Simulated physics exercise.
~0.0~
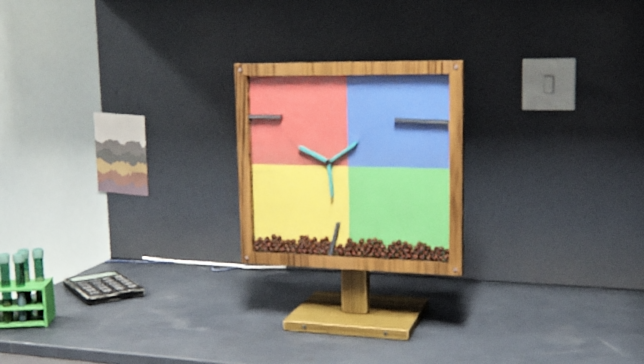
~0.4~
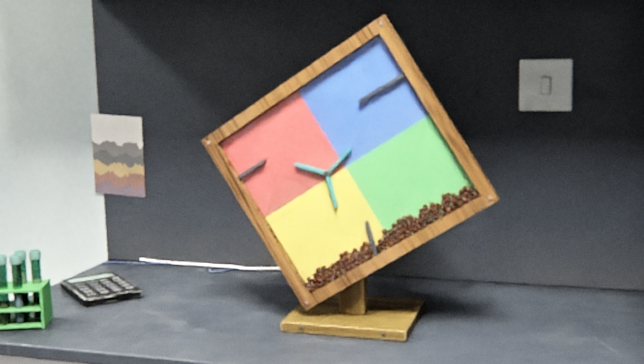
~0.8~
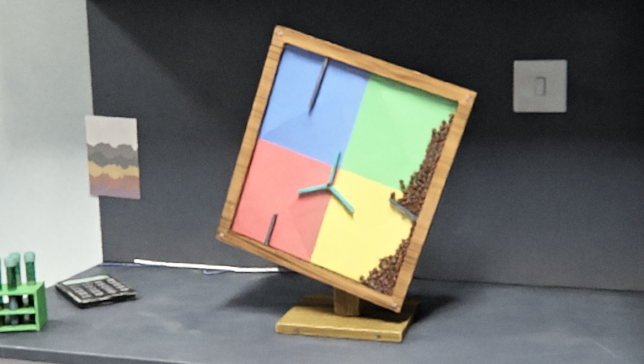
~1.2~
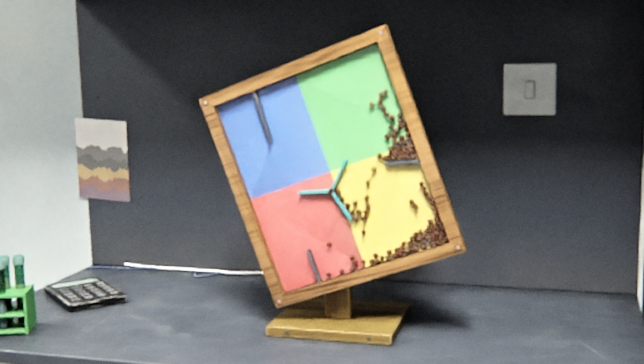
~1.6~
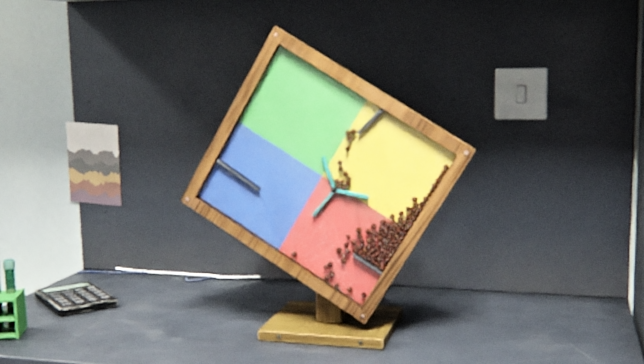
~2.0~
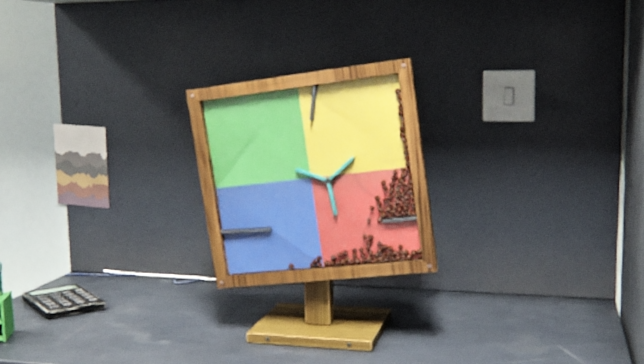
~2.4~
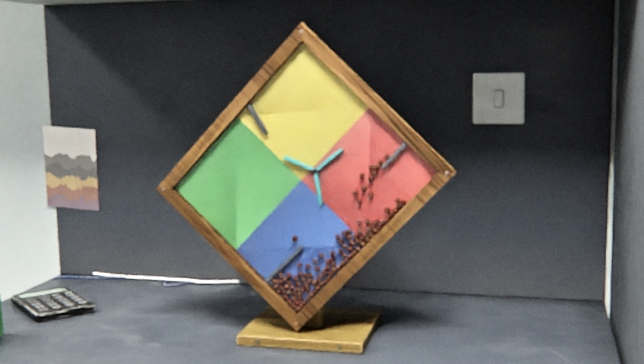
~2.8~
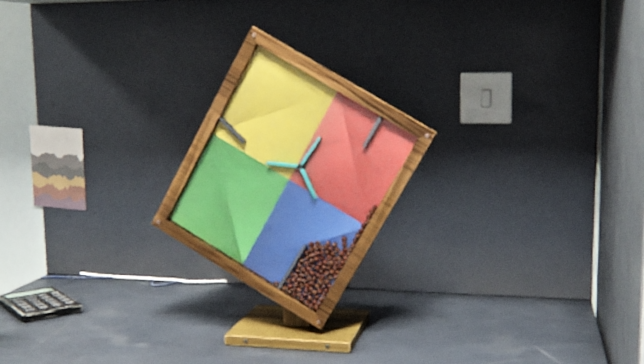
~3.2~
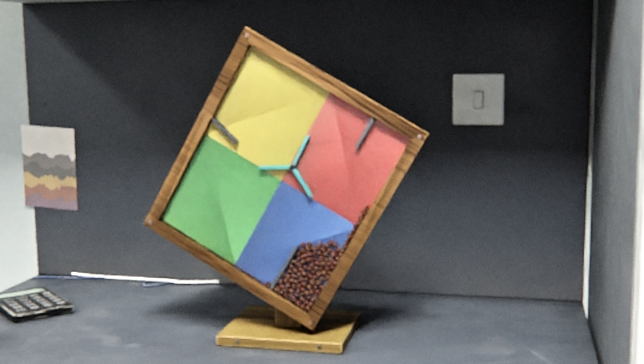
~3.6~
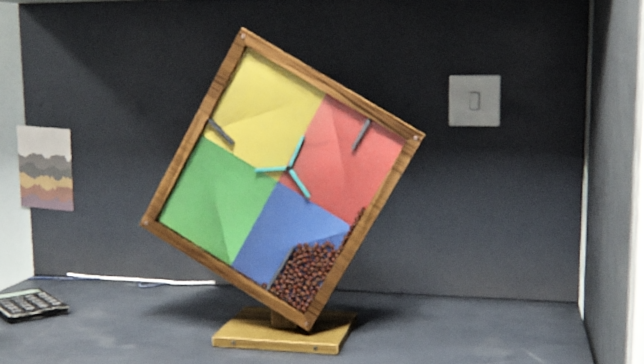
On a dark countertop, a square wooden-framed case with four coloured quarters turned anticlockwise well past upside down, its small dark beads tumbling from the bottom edge through yellow and red, until it stopped tilted with them heaped mostly in the blue corner.
